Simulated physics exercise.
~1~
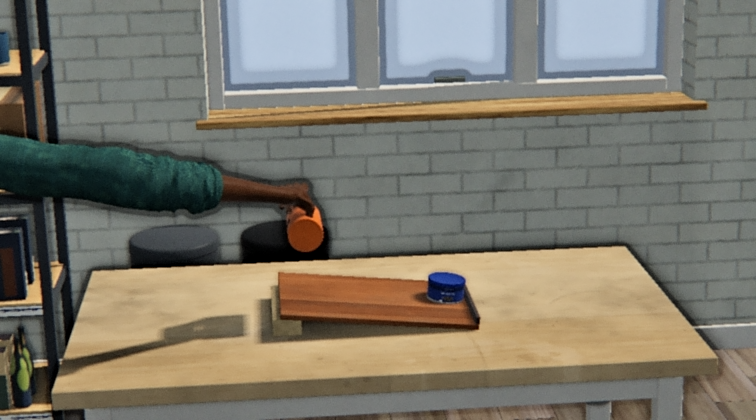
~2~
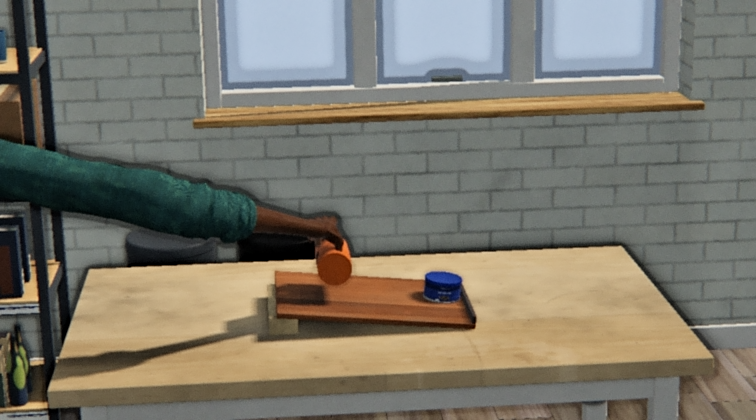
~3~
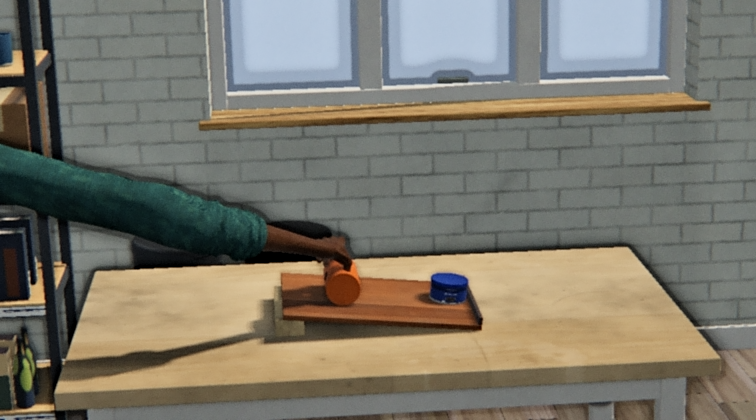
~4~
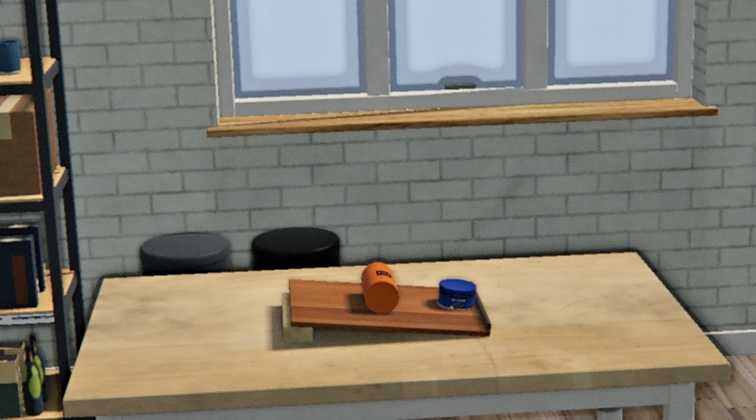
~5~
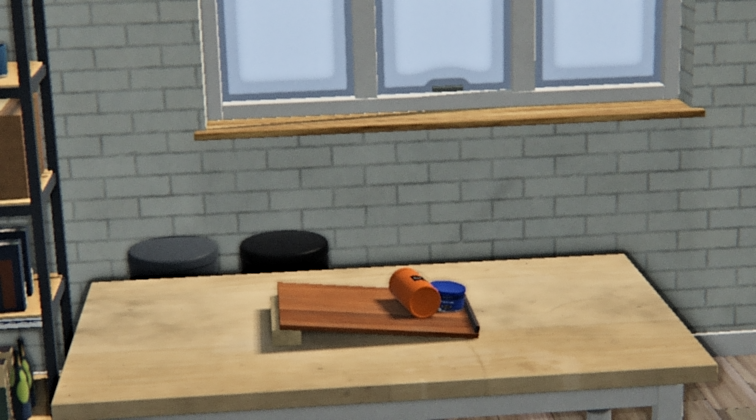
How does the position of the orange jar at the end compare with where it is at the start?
At the start the orange jar is held in the hand above the left part of the table, but at the end it lies on its side near the low right end of the board, beside the blue tub.
